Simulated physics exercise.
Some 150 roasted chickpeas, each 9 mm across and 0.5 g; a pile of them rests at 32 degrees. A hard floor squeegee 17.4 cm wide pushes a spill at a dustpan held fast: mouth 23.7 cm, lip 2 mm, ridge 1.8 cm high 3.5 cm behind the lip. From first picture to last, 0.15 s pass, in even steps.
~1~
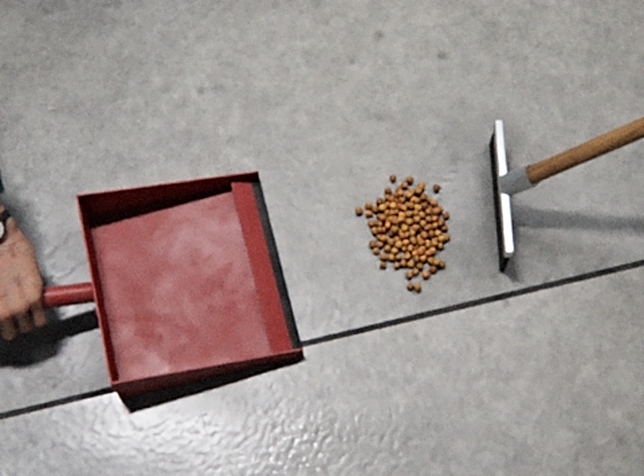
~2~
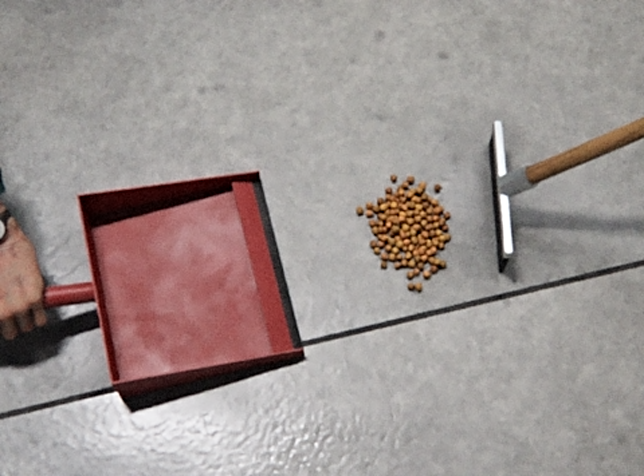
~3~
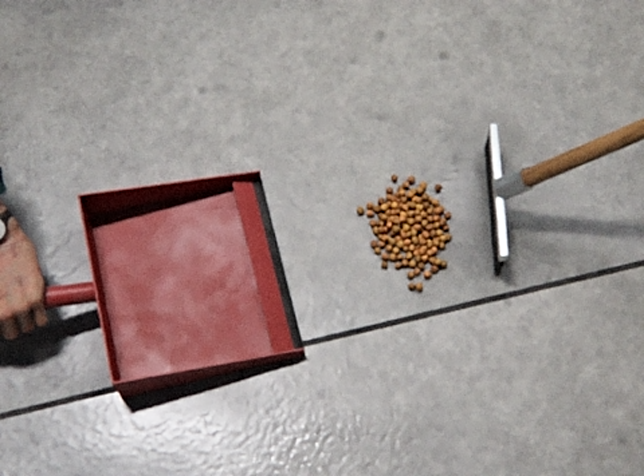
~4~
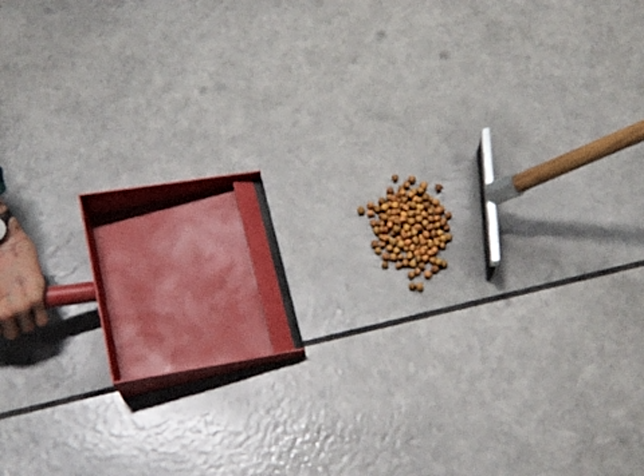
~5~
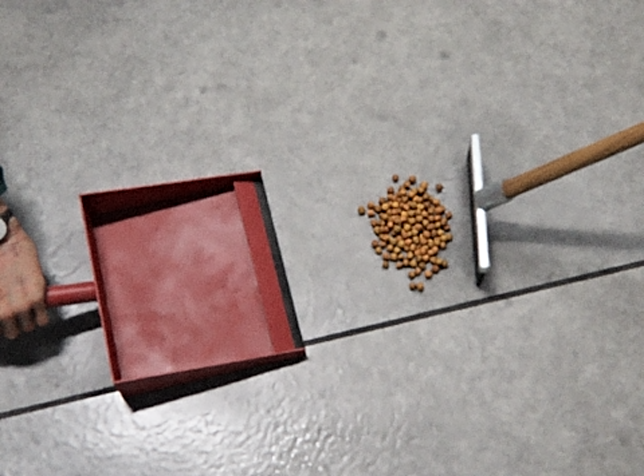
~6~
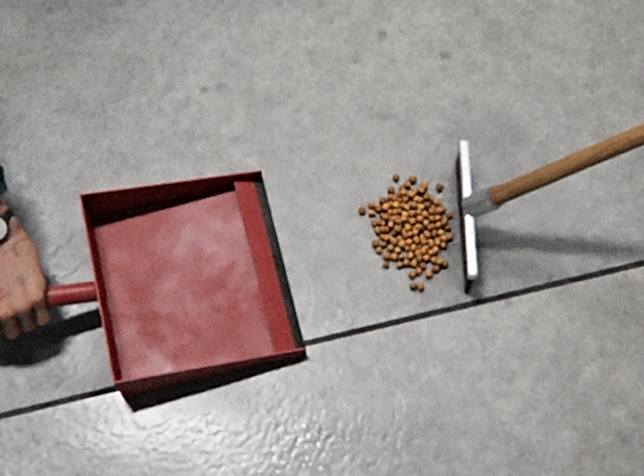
We see a hand holding a red dustpan still at the left while a squeegee with a wooden handle slides left across the grey floor, drawing close to a small pile of round brown pieces that stays in place.
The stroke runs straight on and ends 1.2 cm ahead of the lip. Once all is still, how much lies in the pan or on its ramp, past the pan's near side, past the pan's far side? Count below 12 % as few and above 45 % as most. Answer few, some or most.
In the pan or on its ramp: Few; past the pan's near side: Few; past the pan's far side: Few.
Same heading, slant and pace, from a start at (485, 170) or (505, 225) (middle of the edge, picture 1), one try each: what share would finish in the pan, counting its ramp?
About 15 and 0 per cent.
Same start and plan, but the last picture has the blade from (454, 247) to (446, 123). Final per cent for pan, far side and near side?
Pan 25, far 20, near 0.
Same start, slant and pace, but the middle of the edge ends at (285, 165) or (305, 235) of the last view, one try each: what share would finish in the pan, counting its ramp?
Some 15 and 20 per cent.
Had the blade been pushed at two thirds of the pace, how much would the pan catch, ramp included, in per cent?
Then about 5 per cent.
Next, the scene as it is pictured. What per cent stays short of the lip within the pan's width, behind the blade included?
Roughly 95 per cent.
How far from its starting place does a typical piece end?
About 14 cm.
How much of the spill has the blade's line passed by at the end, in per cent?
Some 25 per cent.
Then, 0.18 s after the last picture, middle of the blade 13 cm from the lip; 0 % over the lip, far side 0 %, near side 0 %.
Then, 0.30 s after the last picture, middle of the blade 6 cm from the lip; 0 % over the lip, far side 0 %, near side 0 %.
Then, 0.55 s after the last picture, middle of the blade 3 cm from the lip; 5 % over the lip, far side 0 %, near side 0 %.
In the end, pan 5 %, near side 0 %, far side 0 %, in front of the lip or behind the blade 95 %.
